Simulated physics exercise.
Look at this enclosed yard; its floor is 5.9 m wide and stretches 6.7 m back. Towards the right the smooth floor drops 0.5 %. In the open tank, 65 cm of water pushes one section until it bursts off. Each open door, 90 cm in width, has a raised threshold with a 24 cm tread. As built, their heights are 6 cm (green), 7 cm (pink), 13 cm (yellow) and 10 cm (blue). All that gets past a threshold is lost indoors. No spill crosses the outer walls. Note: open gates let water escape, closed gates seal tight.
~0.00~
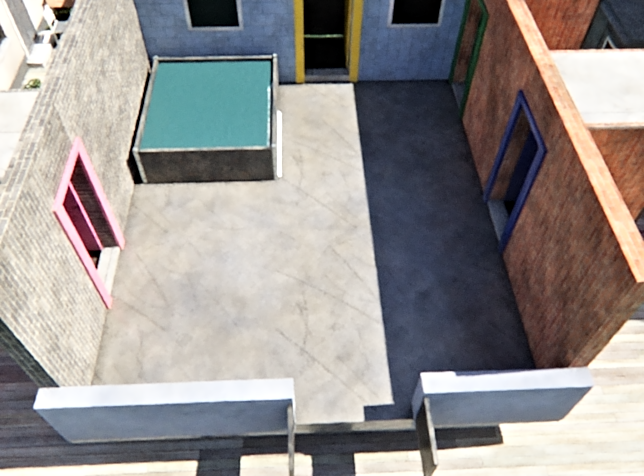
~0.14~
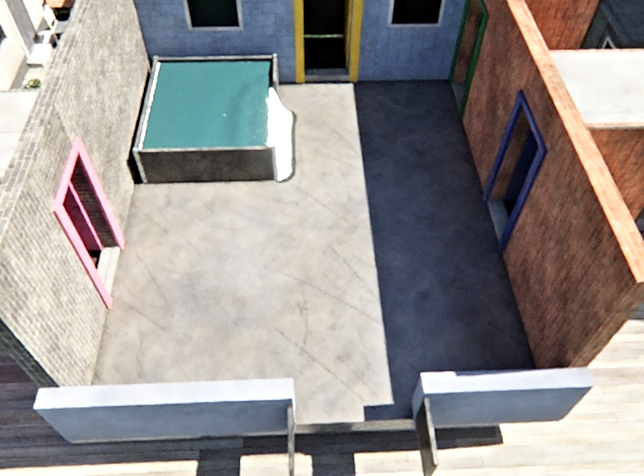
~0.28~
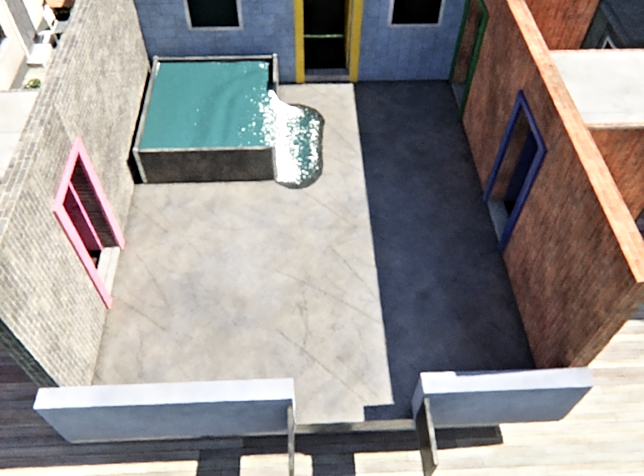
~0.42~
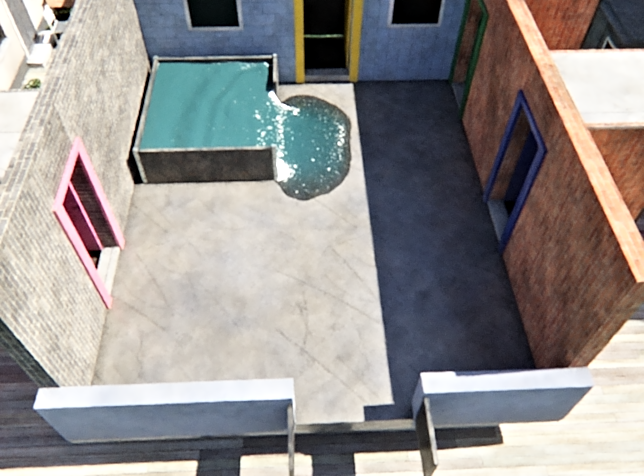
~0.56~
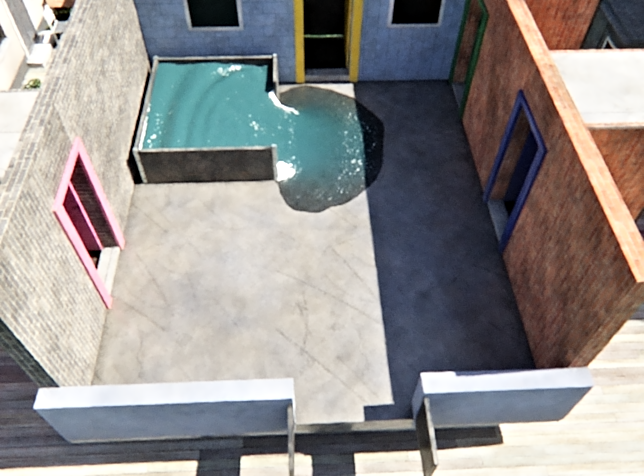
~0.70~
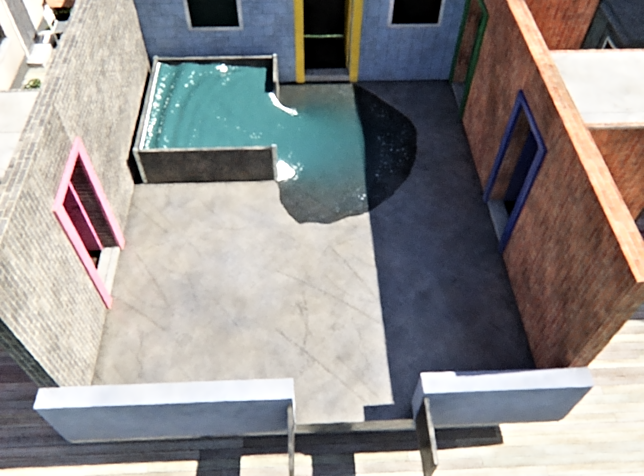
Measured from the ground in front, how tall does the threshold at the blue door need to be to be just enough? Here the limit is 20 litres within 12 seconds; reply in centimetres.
It needs to be about 19 cm tall.
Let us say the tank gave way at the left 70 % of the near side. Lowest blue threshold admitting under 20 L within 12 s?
Then 8.5 cm.
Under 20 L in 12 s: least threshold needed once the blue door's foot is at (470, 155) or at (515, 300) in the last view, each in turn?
Minimums: Roughly 28 cm and 12.0 cm.
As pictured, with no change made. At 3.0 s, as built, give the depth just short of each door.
Lab note, depth in cm: Green 27; pink 0; yellow 1; blue 21.
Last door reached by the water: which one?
It is the pink one.
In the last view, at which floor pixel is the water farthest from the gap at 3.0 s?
At about (535, 396).
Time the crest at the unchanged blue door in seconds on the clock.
The depth peaks at about 2.0 seconds.
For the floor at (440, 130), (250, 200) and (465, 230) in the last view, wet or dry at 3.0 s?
So the three spots come out swamped, spared, swamped, in that order.
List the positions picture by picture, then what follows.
Still water, 65 cm deep, in the open tank at (211, 103); the blue door at (510, 181) is dry, in the first picture.
Water pours out at (274, 133) and has run 0.3 m, to (291, 170); about 9 cm deep outside, 65 cm at the back, in the second picture.
The gap is at (275, 136), the front 0.8 m out at (320, 126); the back of the open tank holds 65 cm, in the third picture.
The gap is at (275, 136), the front 1.3 m out at (346, 132); the back of the open tank holds 65 cm, in the fourth picture.
The gap is at (275, 137), the front 1.9 m out at (379, 134); the back of the open tank holds 63 cm, in the fifth picture.
The front is at (411, 135), 2.5 m from the gap at (275, 136); 6.4 m2 of floor is wet, 56 cm left at the back; the blue door at (510, 181), 4.0 m from the gap, is still 1.7 m from the nearest water, in the sixth picture.
After 1.4 s water covers 35 % of the floor, deepest (34 cm) near (284, 166); it has not reached the blue door.
After 3.0 s water covers 50 % of the floor, deepest (35 cm) near (535, 396); 21 cm at the blue door, 60 litres in over its 10 cm threshold.
After 12.0 s water covers 95 % of the floor, deepest (10 cm) near (133, 192); 9 cm at the blue door, 111 litres in over its 10 cm threshold.
At the blue door as built, the water arrived by 1.6 s and peaked near 23 cm at 2.0 s.
Run again over the same 12 s with other heights there, 41 litres in over 16 cm, 10 litres over 21.5 cm. The limit of 20 litres is kept from about 19 cm up.
